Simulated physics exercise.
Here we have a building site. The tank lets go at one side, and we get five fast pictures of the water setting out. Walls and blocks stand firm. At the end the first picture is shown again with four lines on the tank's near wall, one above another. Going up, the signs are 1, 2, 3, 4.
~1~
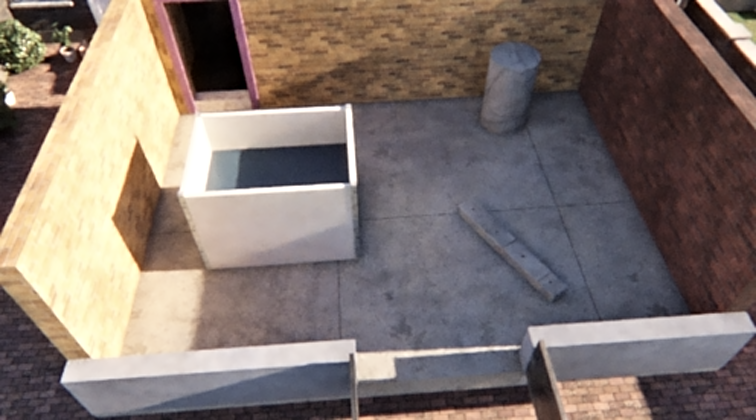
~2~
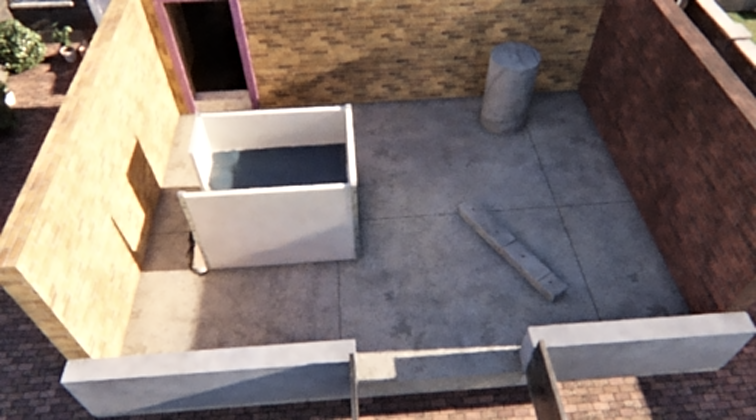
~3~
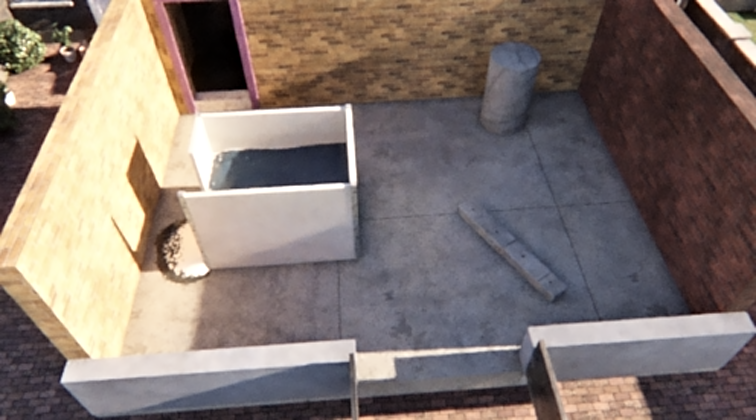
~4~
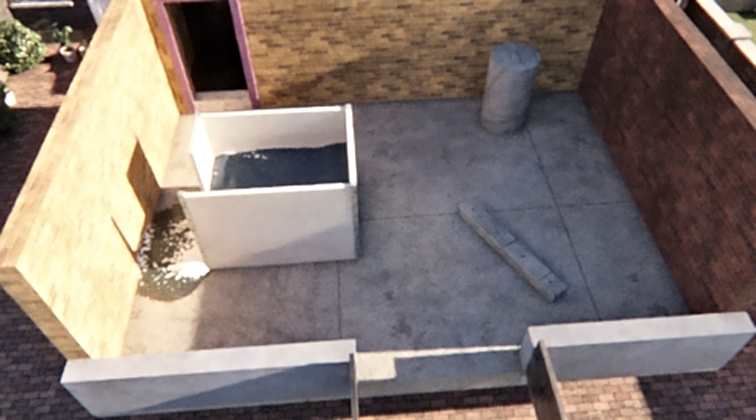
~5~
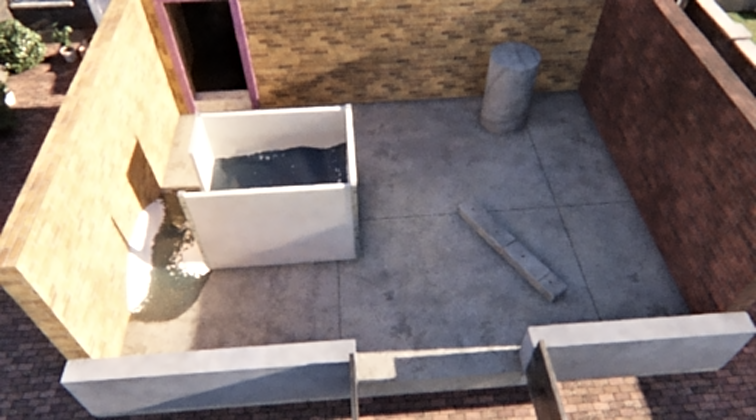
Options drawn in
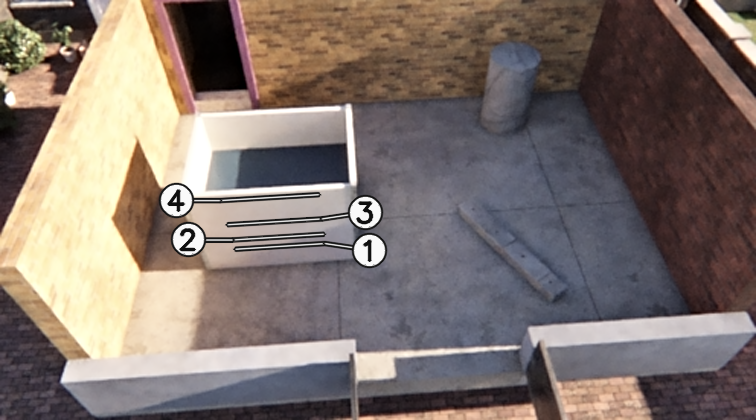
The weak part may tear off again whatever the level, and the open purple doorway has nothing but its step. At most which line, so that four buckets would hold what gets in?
Line 3.
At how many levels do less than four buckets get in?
Three of them.
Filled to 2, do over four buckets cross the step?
No, not at all.
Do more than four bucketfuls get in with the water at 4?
Yes, it does.
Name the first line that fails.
4 it is.
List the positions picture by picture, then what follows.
In the first picture, water in the tank at rest, its middle at (278, 182); foot of the purple doorway at (225, 111); open gate at (442, 331).
In the second picture, 1 % of the ground under water, visible out to (199, 268).
In the third picture, 2 % of the ground under water, visible out to (169, 230).
In the fourth picture, 4 % of the ground under water, visible out to (138, 284).
In the fifth picture, 6 % of the ground under water, visible out to (130, 314).
In white, 1 at (280, 246); 2 at (278, 237); 3 at (274, 221); 4 at (269, 197); from the bottom up 1, 2, 3, 4.
If 1 is chosen, nothing gets over.
If 2 is chosen, nothing gets over.
If 3 is chosen, a bucket or two gets in.
If 4 is chosen, about 9 bucketfuls get in.
